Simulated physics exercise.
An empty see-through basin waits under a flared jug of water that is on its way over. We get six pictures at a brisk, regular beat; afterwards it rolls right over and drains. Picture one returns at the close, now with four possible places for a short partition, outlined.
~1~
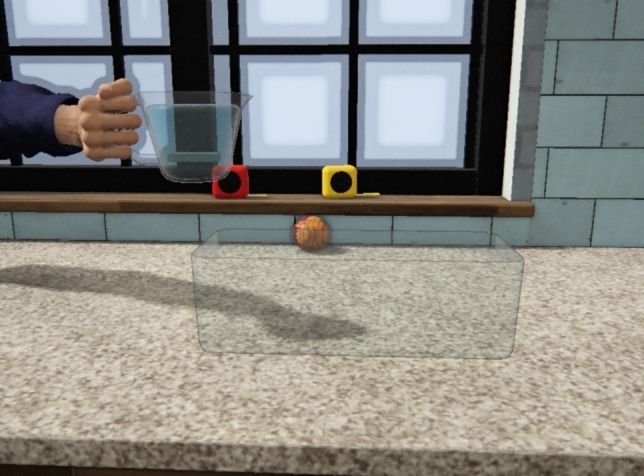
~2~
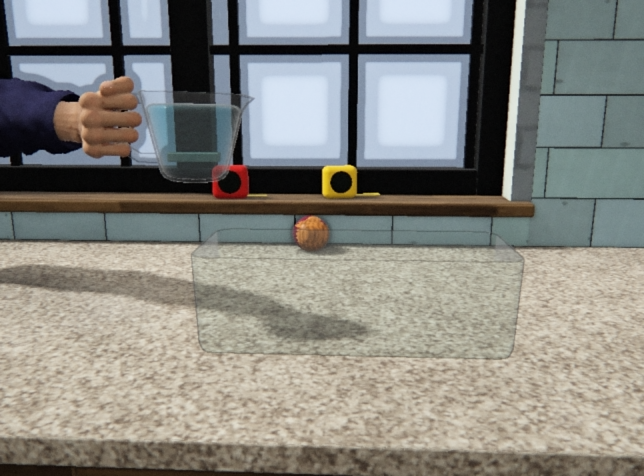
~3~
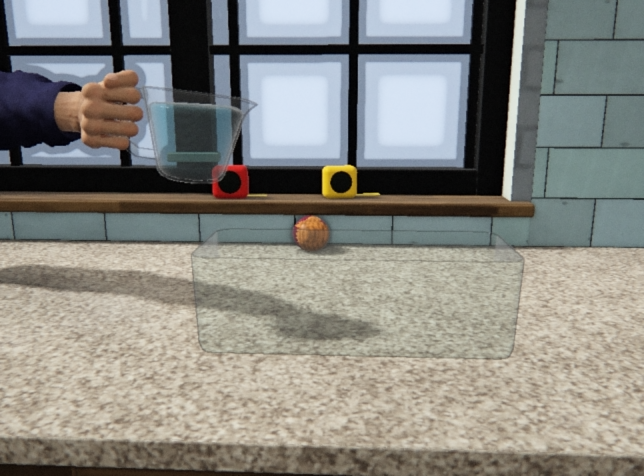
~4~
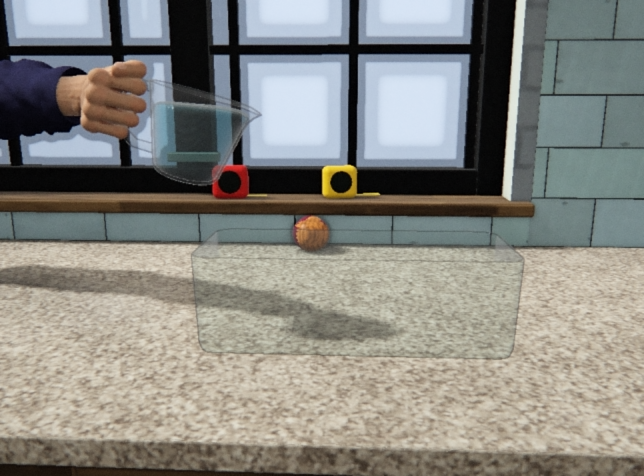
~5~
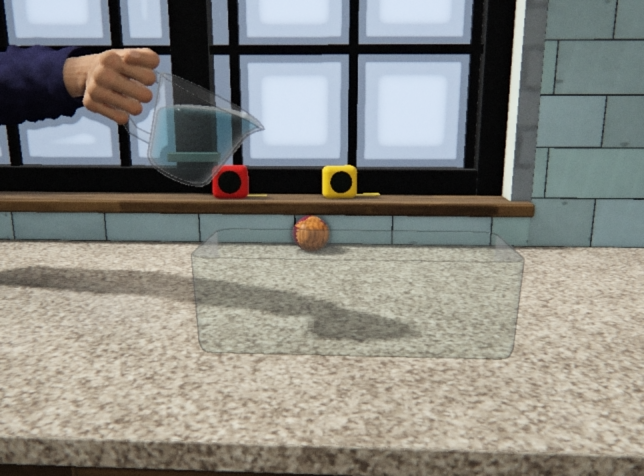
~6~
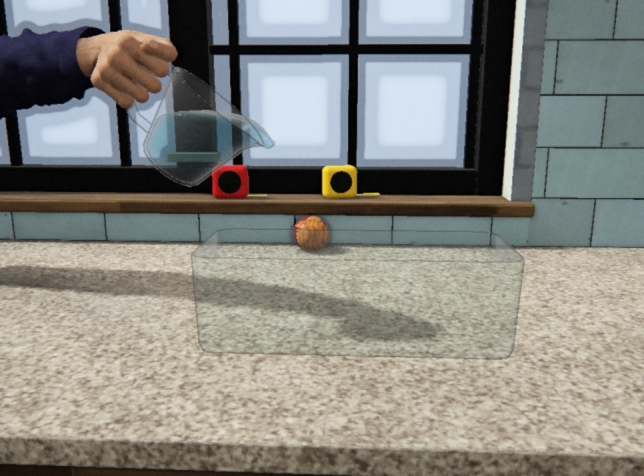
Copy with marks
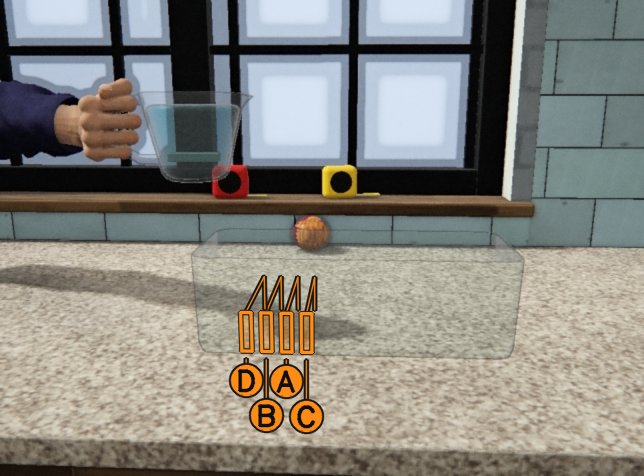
A hand tilts a clear jug of water rightward above an empty see-through basin until water reaches over its lip.
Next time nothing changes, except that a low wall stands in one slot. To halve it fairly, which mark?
The best place is A.
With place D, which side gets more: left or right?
The right one.
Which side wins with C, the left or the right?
The left one.
On the marked copy, A at (286, 359); B at (266, 359); C at (306, 360); D at (246, 358).
Choosing A, about 47 % ends left of the wall and 51 % right of it; 3 % is lost outside.
Choosing B, about 24 % ends left of the wall and 74 % right of it.
Choosing C, about 72 % ends left of the wall and 25 % right of it.
Choosing D, about 4 % ends left of the wall and 94 % right of it.
